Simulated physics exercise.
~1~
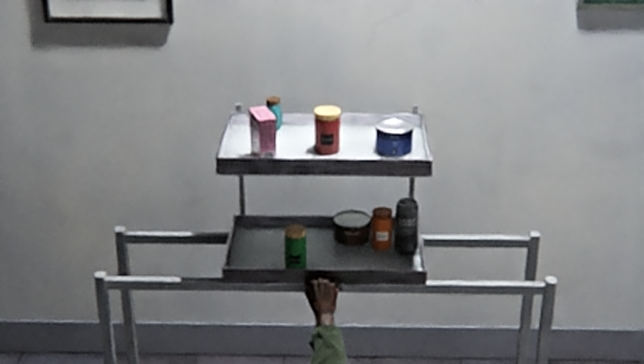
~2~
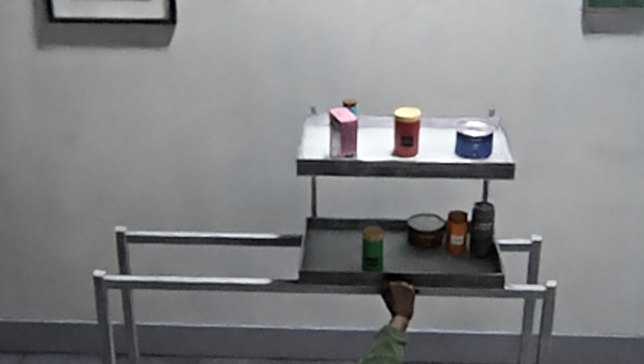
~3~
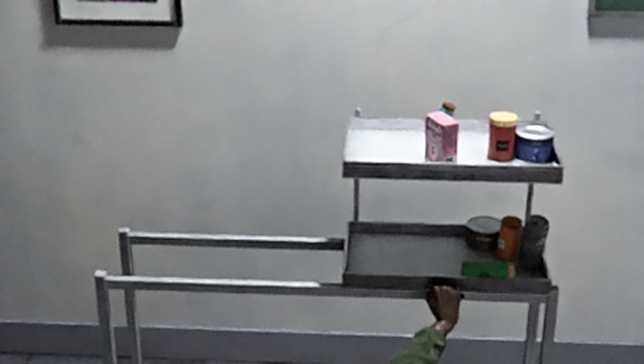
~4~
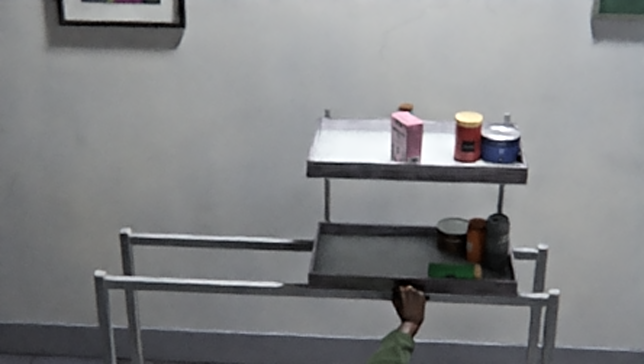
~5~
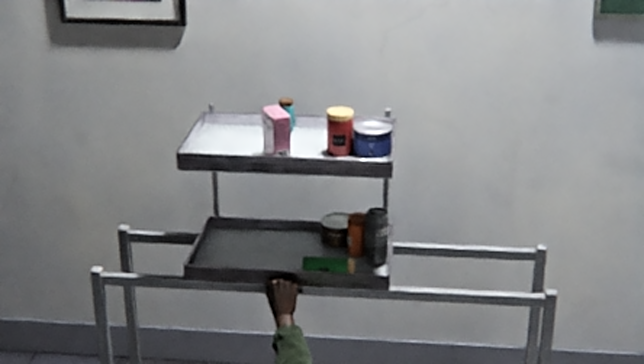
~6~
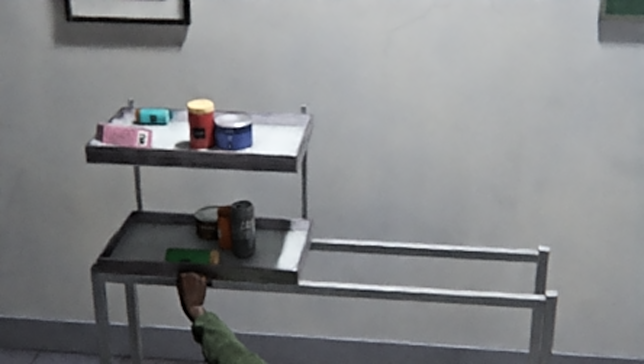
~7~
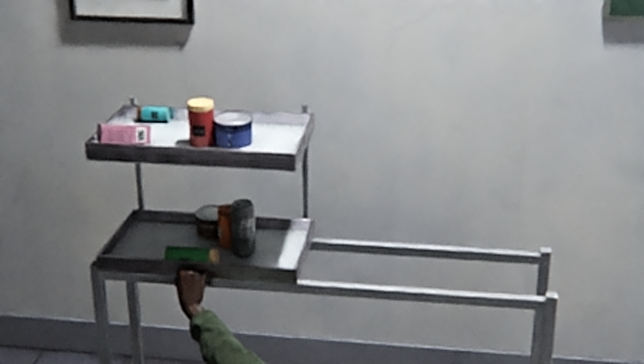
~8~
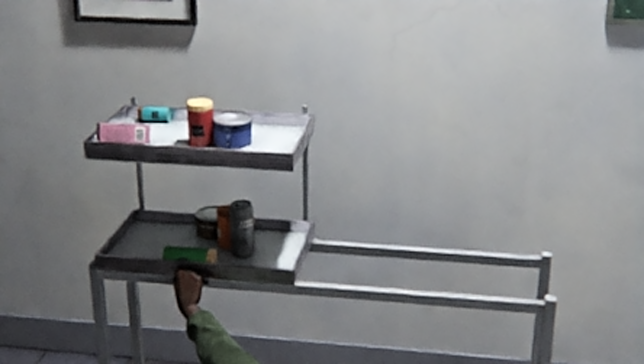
A dark hand in a green sleeve grips a two-level metal tray on rails before a grey wall, seen from the front and slightly above. The upper shelf holds a pink packet, a turquoise shaker, a red jar and a blue tub; below stand a green jar, a brown tub, an orange jar and a grey can. The hand moves the tray right, and the green jar topples as other items shift. It then carries the tray back left to the far end, where the packet and shaker fall. The tray rests there, three items lying down, the others upright.
